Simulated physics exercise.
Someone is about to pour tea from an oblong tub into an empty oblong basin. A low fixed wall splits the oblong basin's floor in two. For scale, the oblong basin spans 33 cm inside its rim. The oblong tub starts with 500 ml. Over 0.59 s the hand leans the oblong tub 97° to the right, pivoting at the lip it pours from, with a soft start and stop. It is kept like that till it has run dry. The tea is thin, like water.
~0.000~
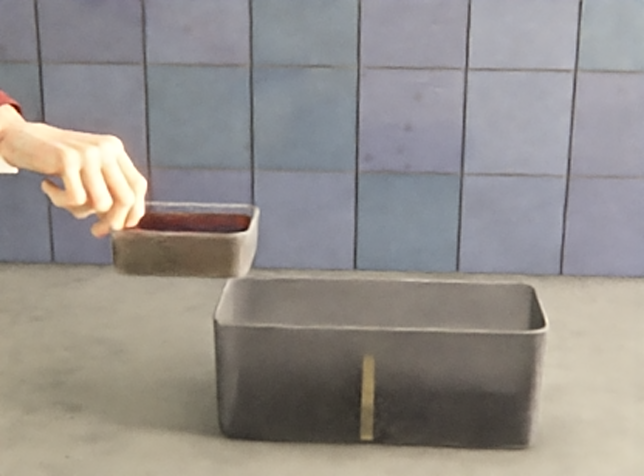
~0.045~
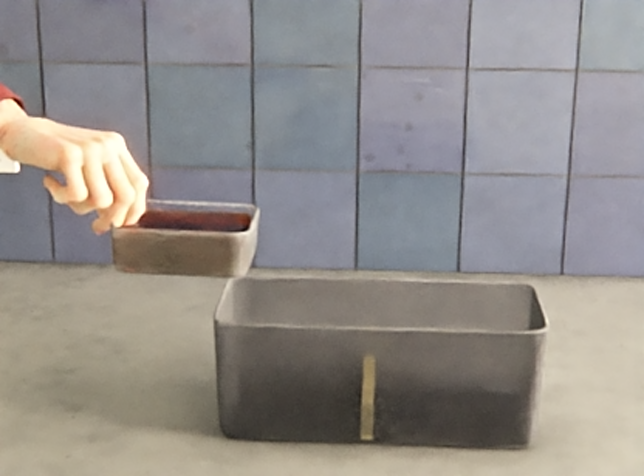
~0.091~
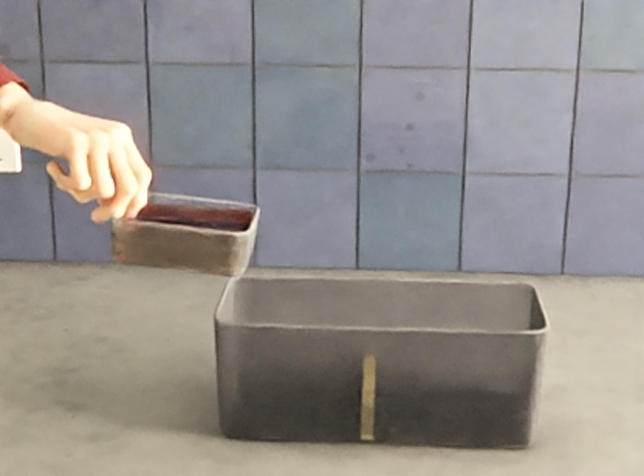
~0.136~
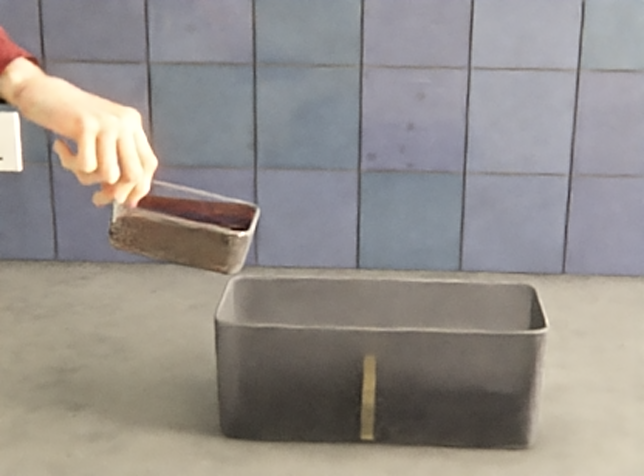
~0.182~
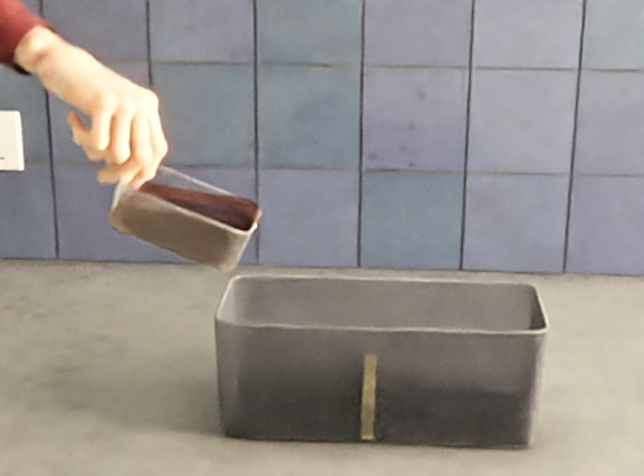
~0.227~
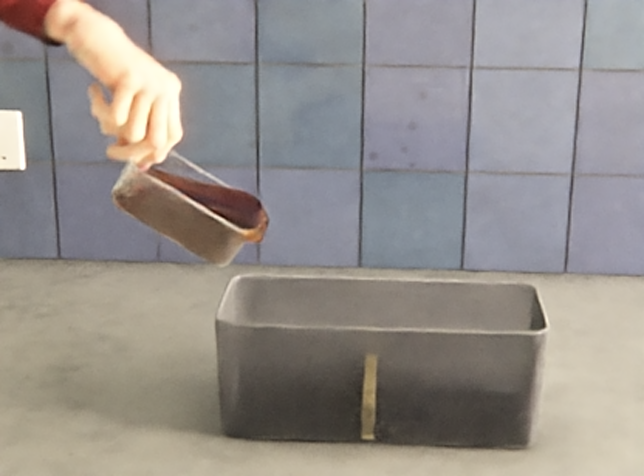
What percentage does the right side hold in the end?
About 49 per cent.
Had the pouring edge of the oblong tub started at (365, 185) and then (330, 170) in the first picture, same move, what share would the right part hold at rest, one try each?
First 80, then 75 per cent.
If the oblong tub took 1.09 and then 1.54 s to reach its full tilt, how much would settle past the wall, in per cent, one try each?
In turn about 20 and 10 per cent.
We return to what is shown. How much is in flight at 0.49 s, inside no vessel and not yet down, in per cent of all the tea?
Some 58 per cent.
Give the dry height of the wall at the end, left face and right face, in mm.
Some 26 mm on the left and 26 mm on the right.
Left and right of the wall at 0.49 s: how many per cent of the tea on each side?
Near 28 on the left, 0 on the right.
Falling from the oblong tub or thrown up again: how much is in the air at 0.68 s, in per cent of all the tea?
Near 3 in a hundred.
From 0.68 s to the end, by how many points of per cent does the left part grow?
About 6 per cent.
Then, 0.49 s in, the tilt is 90° and 14 per cent is still to pour, 28 is left of the wall and 0 right of it.
Then, 0.68 s in, the tilt is 97° and 1 per cent is still to pour, 41 is left of the wall and 53 right of it.
Then, 0.87 s in, the tilt is 97° and 0 per cent is still to pour, 45 is left of the wall and 48 right of it.
Then, 1.09 s in, the tilt is 97° and 0 per cent is still to pour, 47 is left of the wall and 49 right of it.
Finally, 47 per cent lies left of the wall, 49 right of it and 4 outside.
